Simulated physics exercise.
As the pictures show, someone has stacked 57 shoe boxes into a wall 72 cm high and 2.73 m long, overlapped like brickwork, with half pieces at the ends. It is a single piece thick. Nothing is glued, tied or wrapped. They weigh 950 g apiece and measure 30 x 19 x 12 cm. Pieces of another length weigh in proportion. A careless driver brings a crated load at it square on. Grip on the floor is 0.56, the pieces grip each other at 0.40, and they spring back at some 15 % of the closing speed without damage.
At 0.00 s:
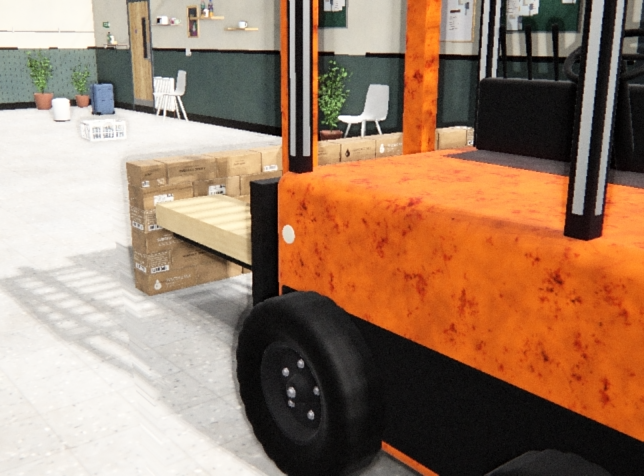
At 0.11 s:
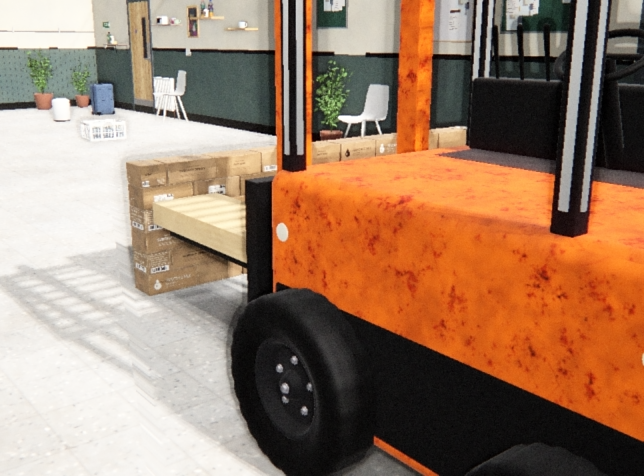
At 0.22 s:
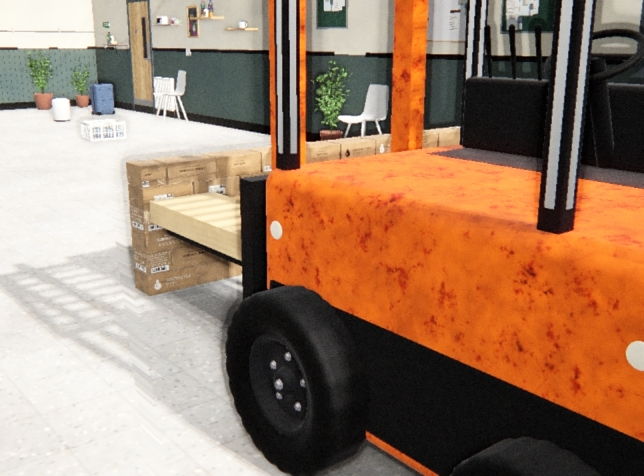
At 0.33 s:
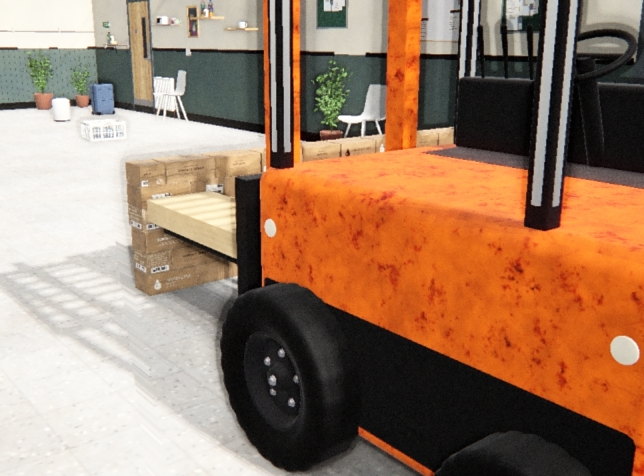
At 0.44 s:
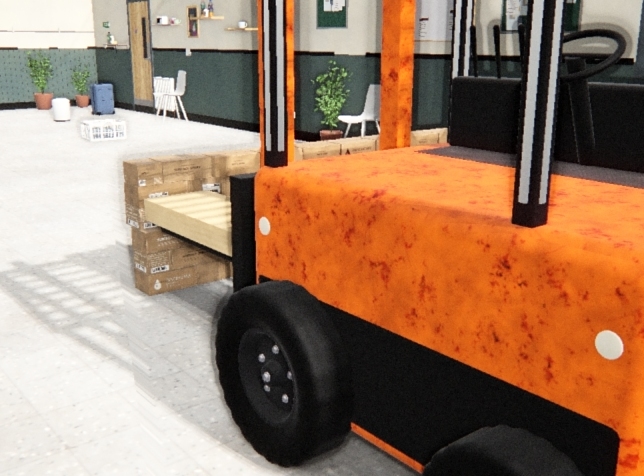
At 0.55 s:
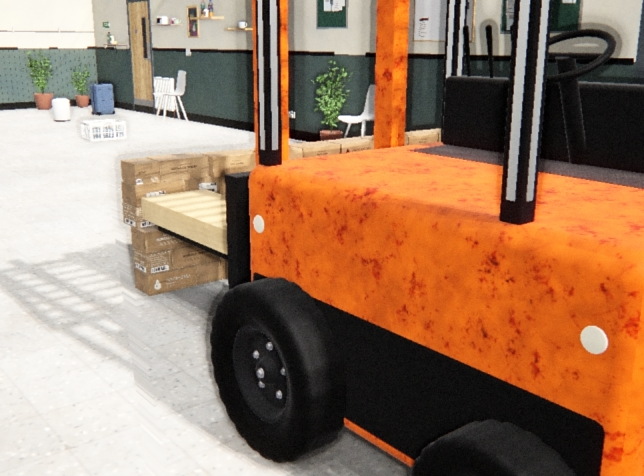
In a bright hall with chairs and potted plants, an orange forklift crept leftward, carrying a pale wooden load up to a low wall of stacked brown boxes, then pushed into it, shifting a few slightly.
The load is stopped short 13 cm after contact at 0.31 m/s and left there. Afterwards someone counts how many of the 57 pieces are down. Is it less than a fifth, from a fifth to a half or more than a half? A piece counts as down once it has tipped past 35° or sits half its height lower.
Ending down: Less than a fifth.
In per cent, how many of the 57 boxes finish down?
Near 10 per cent.
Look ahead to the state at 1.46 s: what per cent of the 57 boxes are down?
By then 10 per cent.
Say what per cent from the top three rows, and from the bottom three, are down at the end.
From the top 20, from the bottom 0 per cent.
After 0.72 s, none of the 57 boxes down, 10 disturbed.
After 1.02 s, 7 of the 57 boxes down.
In the end (2.5 s), 7 of the 57 boxes down. That is 12 per cent.
